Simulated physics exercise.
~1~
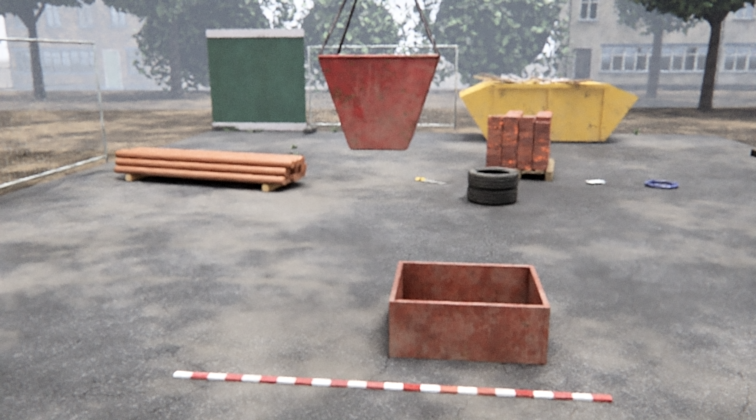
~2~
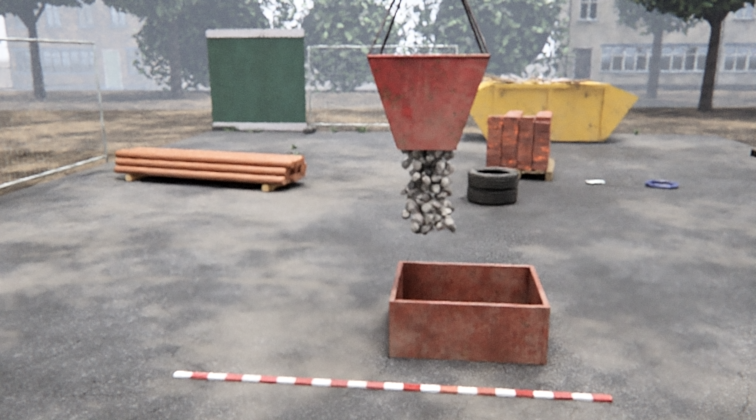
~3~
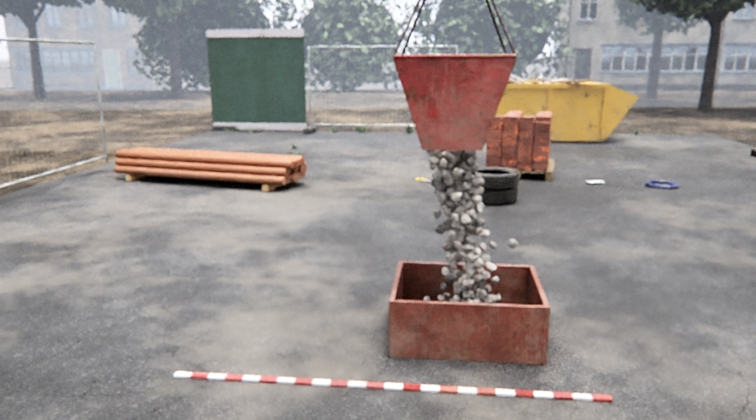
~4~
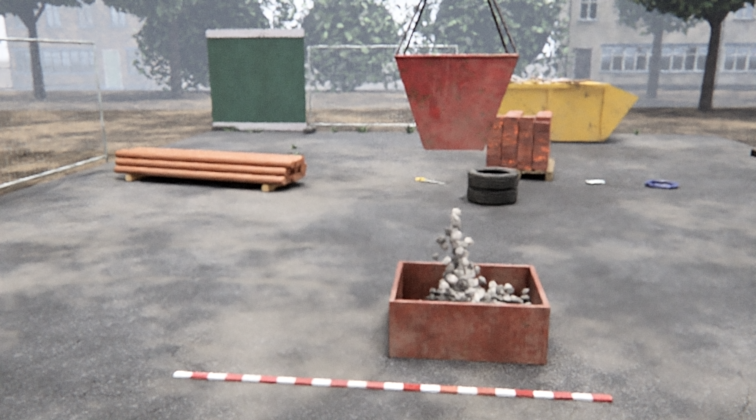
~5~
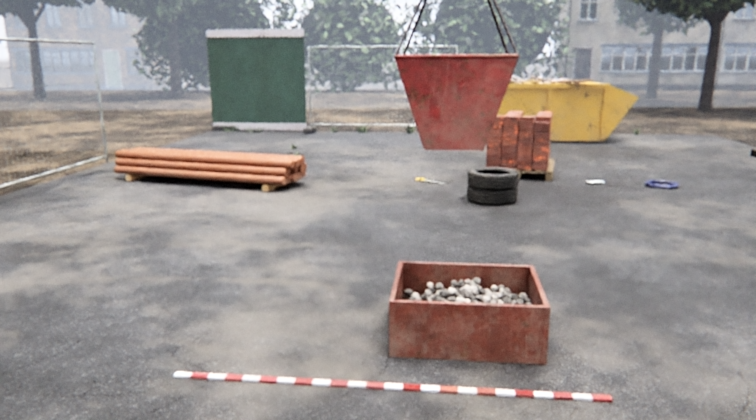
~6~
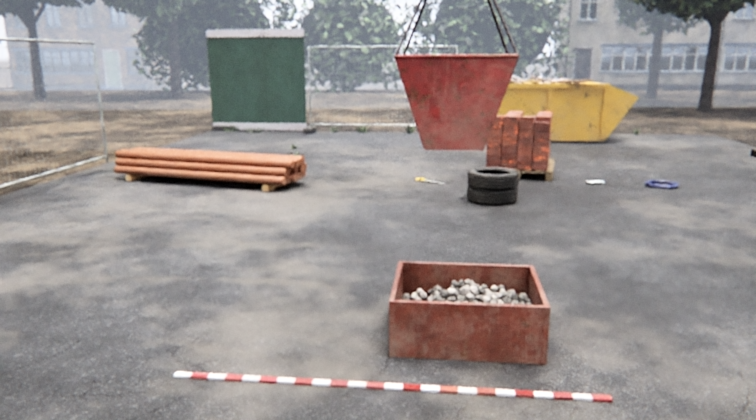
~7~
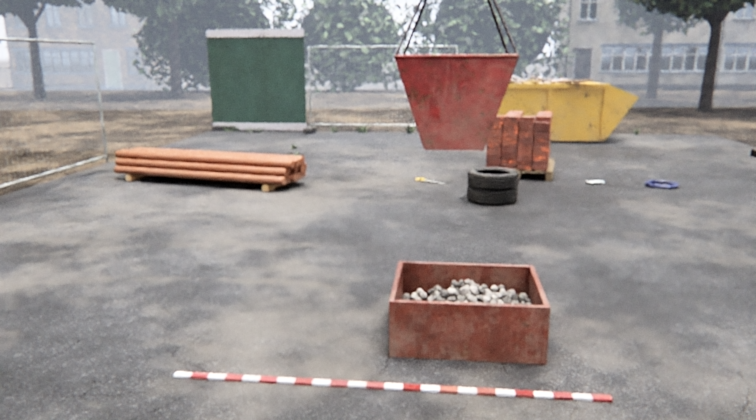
To begin with, a red, tapered skip hangs from cables above a paved yard, with an open rusty-red bin on the ground, a striped staff before it, and logs, bricks, tyres and a yellow container behind. The skip travels to the right and grey stones begin pouring from its underside. It moves a little farther right and stops above the bin as the stones drop inside in a thick stream. The stream ends, and the last stones fall onto the heap. The stones settle into a low, uneven layer within the bin, while the skip hangs still above.
